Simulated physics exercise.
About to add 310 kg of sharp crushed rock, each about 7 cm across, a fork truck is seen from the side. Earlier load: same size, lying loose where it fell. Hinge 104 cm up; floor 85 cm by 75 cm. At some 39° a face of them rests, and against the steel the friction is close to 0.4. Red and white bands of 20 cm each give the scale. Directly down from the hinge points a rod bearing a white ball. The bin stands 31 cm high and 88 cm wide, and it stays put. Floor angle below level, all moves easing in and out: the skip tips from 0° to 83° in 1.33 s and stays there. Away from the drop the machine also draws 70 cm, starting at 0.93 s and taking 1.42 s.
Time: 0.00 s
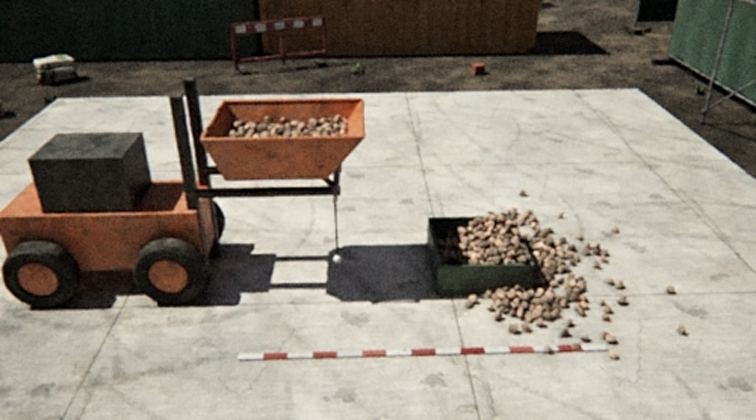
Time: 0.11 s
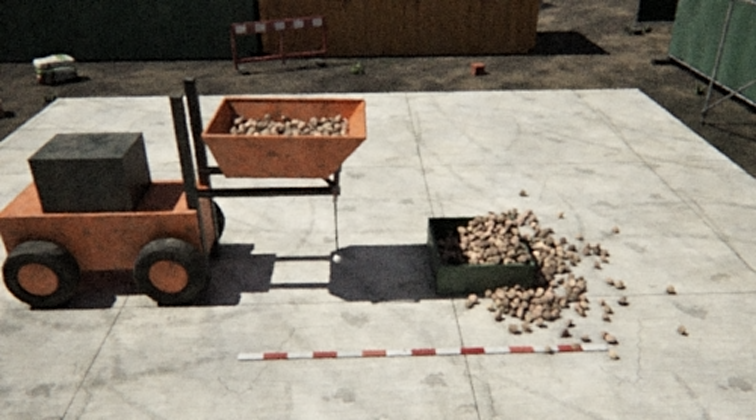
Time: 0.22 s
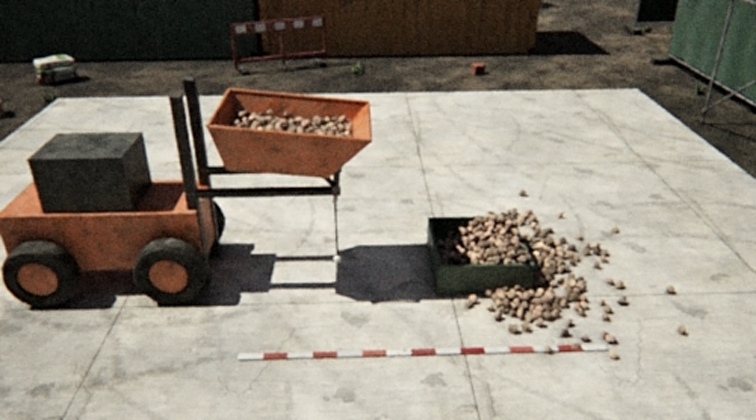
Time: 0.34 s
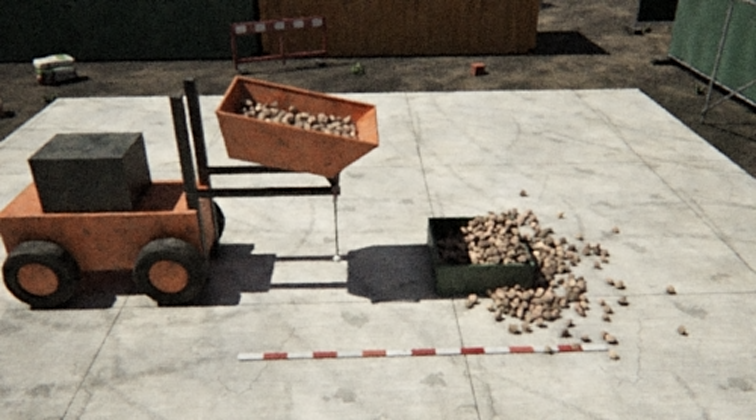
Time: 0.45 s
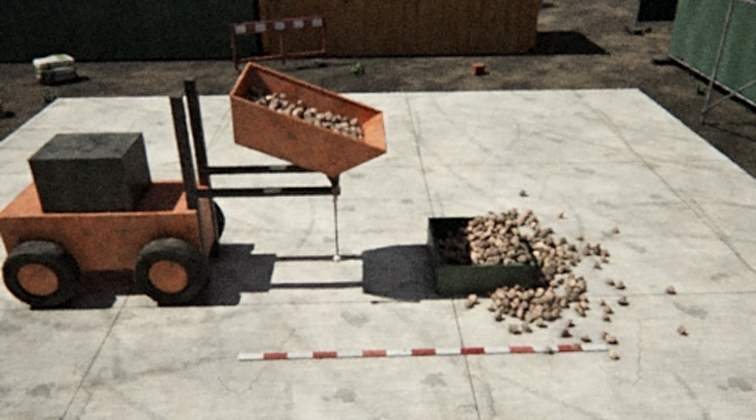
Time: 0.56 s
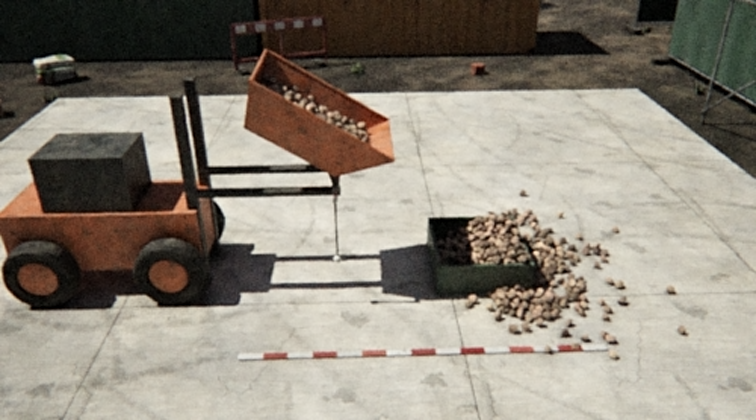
An orange skip full of broken rock tilted steadily down to the right on a parked fork truck, its stones still inside, above a dark bin already heaped with rock that lay scattered around it.
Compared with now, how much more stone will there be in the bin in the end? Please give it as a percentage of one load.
About 21 out of 100 more.
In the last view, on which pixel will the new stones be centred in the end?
Roughly pixel (418, 262) in the last view.
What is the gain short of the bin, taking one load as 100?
It comes to roughly 70 percent of a load.
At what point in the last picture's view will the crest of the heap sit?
In the last view, close to (504, 233).
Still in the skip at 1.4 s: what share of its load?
About 40 percent is still in there.
After 1.0 s the floor is at 70°; in per cent of one load, 100 in the skip, 68 in the bin, 32 beside or beyond the bin; the foremost stones are at (622, 266).
After 1.4 s the floor is at 83°; in per cent of one load, 38 in the skip, 53 short of the bin, 75 in the bin, 34 beside or beyond the bin; the foremost stones are at (622, 266).
After 2.8 s the floor is at 83°; in per cent of one load, 0 in the skip, 71 short of the bin, 88 in the bin, 40 beside or beyond the bin; the foremost stones are at (622, 266).
After 5.4 s the floor is at 83°; in per cent of one load, 0 in the skip, 71 short of the bin, 88 in the bin, 40 beside or beyond the bin; the foremost stones are at (622, 266). Net gain in the bin, 21.
